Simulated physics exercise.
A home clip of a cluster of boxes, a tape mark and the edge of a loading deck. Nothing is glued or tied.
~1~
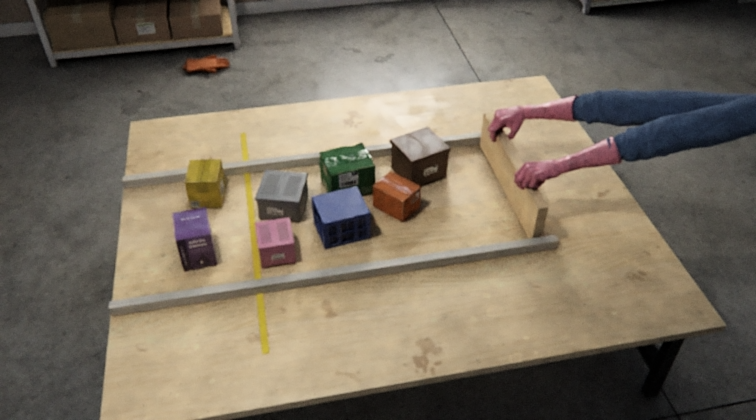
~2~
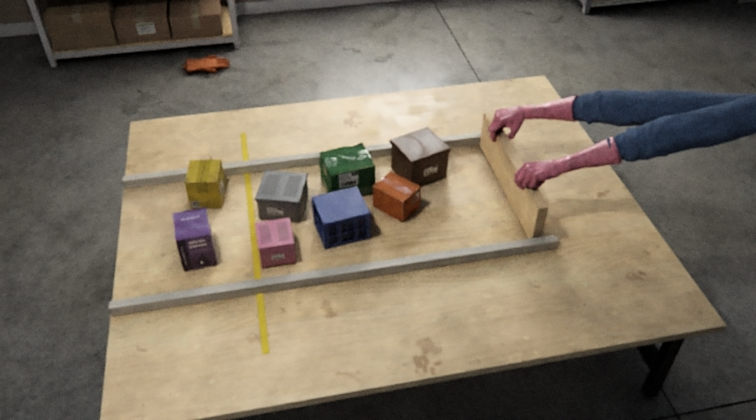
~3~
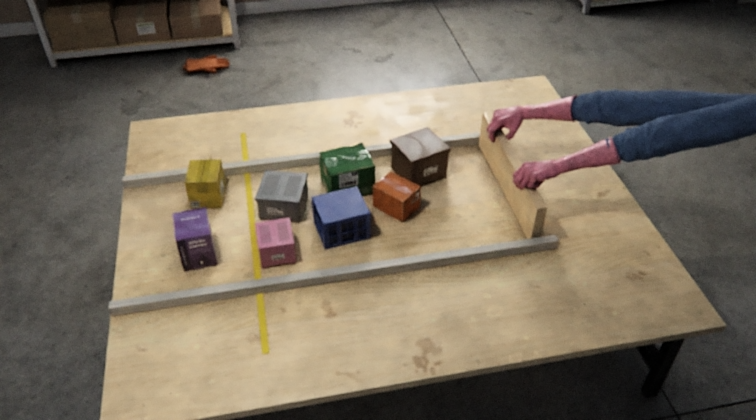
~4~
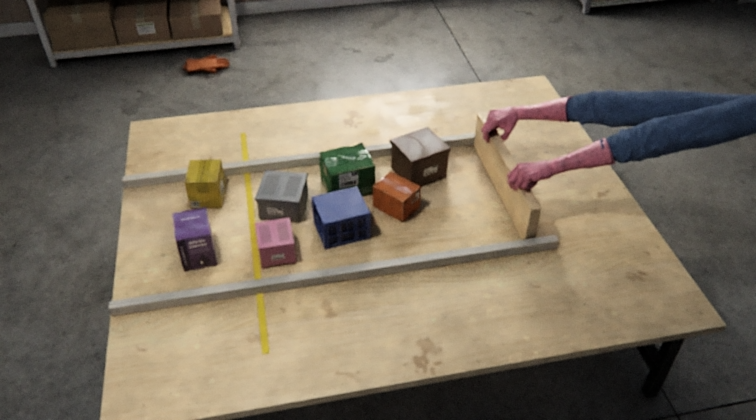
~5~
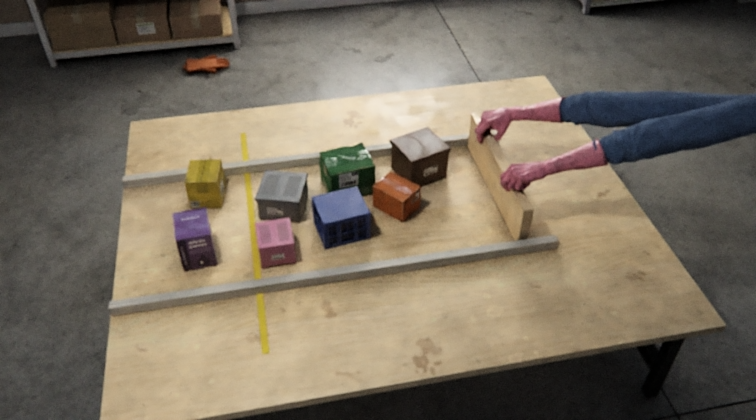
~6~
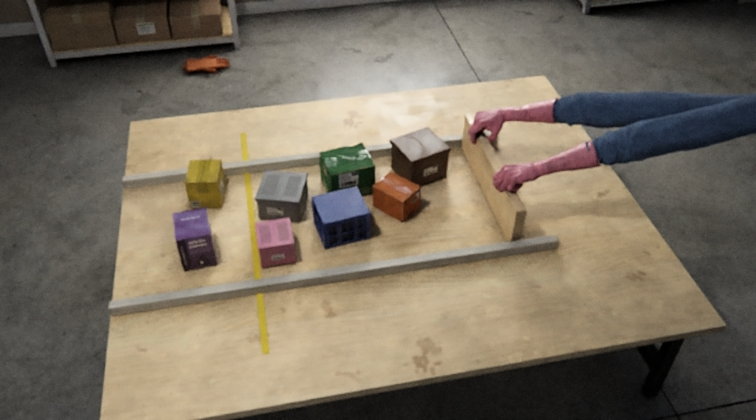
Gloved hands sliding a wooden plank slightly left across a tabletop between two rails, toward eight coloured boxes that stay still.
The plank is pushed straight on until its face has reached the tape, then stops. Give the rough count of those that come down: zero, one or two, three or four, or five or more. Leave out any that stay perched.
Outcome: The number that fall off is zero.
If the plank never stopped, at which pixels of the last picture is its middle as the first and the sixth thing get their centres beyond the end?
Its middle is around (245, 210) and later (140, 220).
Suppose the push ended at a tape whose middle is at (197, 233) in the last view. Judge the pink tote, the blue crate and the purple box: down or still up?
The pink tote survives, the blue crate remains up, the purple box does not fall.
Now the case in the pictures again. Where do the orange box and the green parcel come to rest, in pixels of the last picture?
First (235, 204), then (177, 190).
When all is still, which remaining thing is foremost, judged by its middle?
It is the yellow parcel.
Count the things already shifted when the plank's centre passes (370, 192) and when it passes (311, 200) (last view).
By then 5, and 7.
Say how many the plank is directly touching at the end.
The number is 3.
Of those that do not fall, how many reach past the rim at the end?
2 of them.
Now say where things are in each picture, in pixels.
In the first frame, purple box (195, 239); yellow parcel (206, 184); pink tote (276, 243); plank (511, 173); tape (252, 225).
In the second frame, yellow parcel (206, 184); orange box (397, 197).
In the third frame, pink tote (276, 243); grey tote (283, 197).
In the fourth frame, purple box (195, 239); plank (504, 174).
In the fifth frame, yellow parcel (206, 184); green parcel (347, 173).
In the sixth frame, purple box (195, 239); yellow parcel (206, 184); pink tote (276, 243); plank (491, 176); tape (252, 225).
Early on, none off yet; purple box at rest near (195, 239); yellow parcel at rest near (206, 184); pink tote at rest near (276, 243).
Finally, the number that fall off is zero.
